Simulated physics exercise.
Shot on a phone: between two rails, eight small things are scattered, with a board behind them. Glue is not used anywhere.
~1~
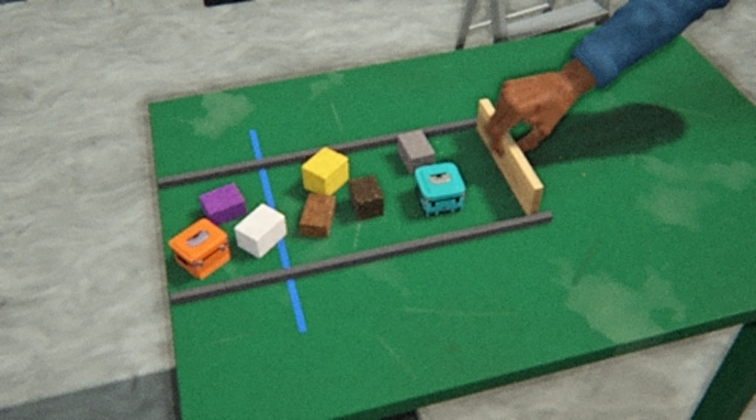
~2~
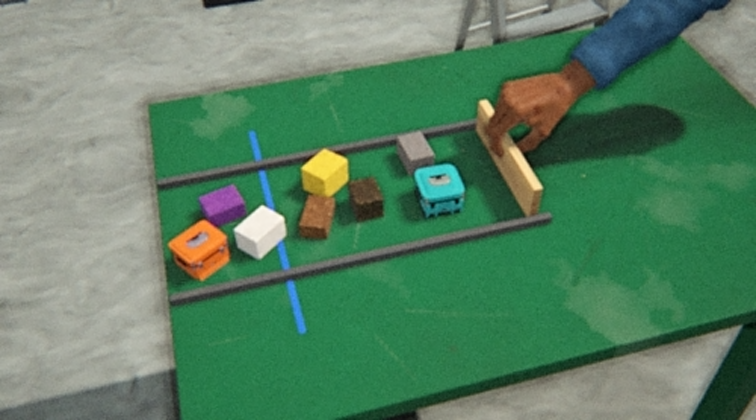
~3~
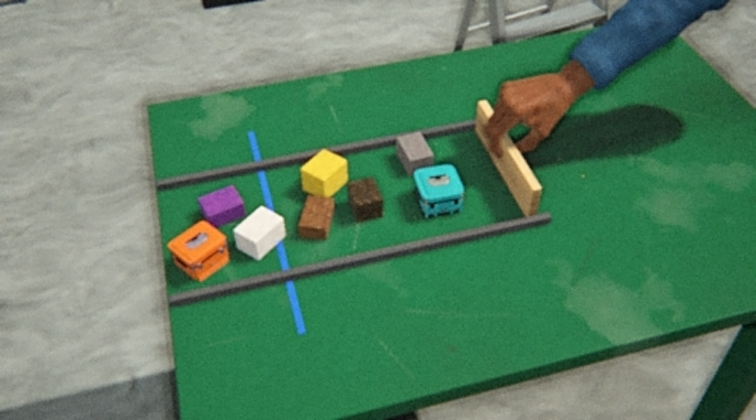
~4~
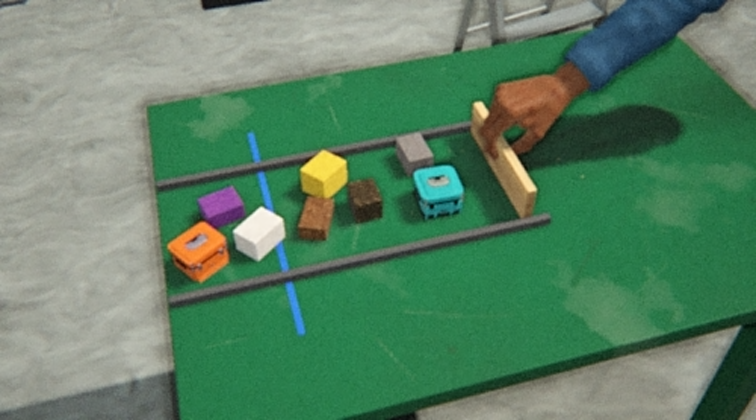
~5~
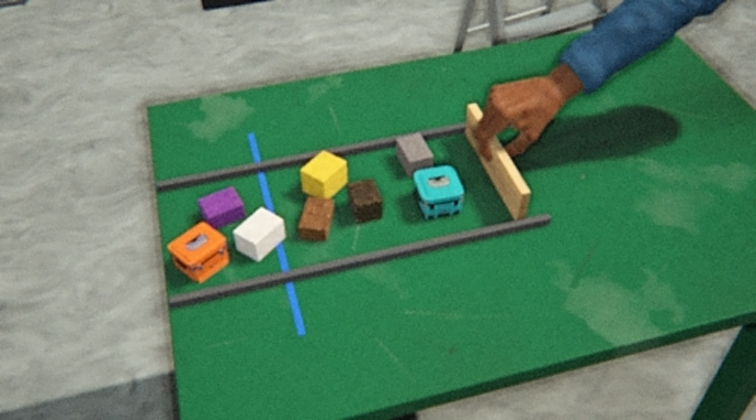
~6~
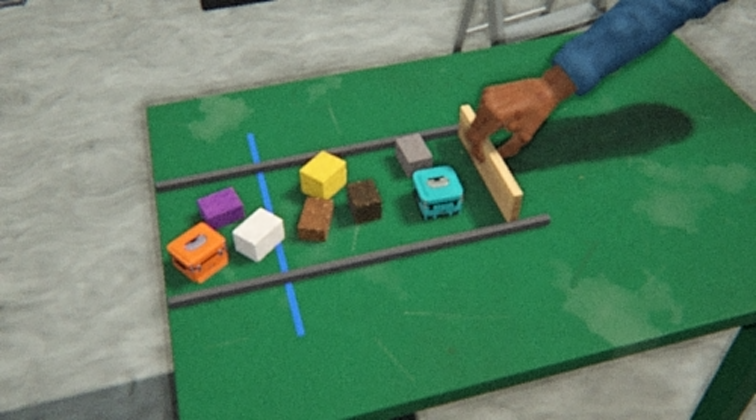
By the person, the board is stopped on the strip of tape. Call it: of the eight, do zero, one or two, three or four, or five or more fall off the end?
One or two fall off.
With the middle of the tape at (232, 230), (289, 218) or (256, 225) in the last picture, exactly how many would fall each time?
In order, the counts are 4, 1 and 2.
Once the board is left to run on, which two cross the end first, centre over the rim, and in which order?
In order: The orange case, the white block.
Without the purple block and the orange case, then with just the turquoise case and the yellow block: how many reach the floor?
1 in the first case, 1 in the second.
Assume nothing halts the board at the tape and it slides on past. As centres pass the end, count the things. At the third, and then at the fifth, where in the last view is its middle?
(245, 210), then (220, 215).
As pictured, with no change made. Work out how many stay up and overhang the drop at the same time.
The figure is 0.
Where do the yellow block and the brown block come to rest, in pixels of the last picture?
The yellow block finishes at (215, 194); the brown block finishes at (190, 247).
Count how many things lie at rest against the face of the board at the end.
2.
A little later, none off yet; orange case at rest near (198, 253); purple block at rest near (221, 209); white block at rest near (259, 235).
Next, none off yet; orange case shifted a little near (186, 258); purple block at rest near (221, 209); white block shifted about its own width near (226, 240).
When it is over, the number that fall off is one or two; down, white block and orange case.
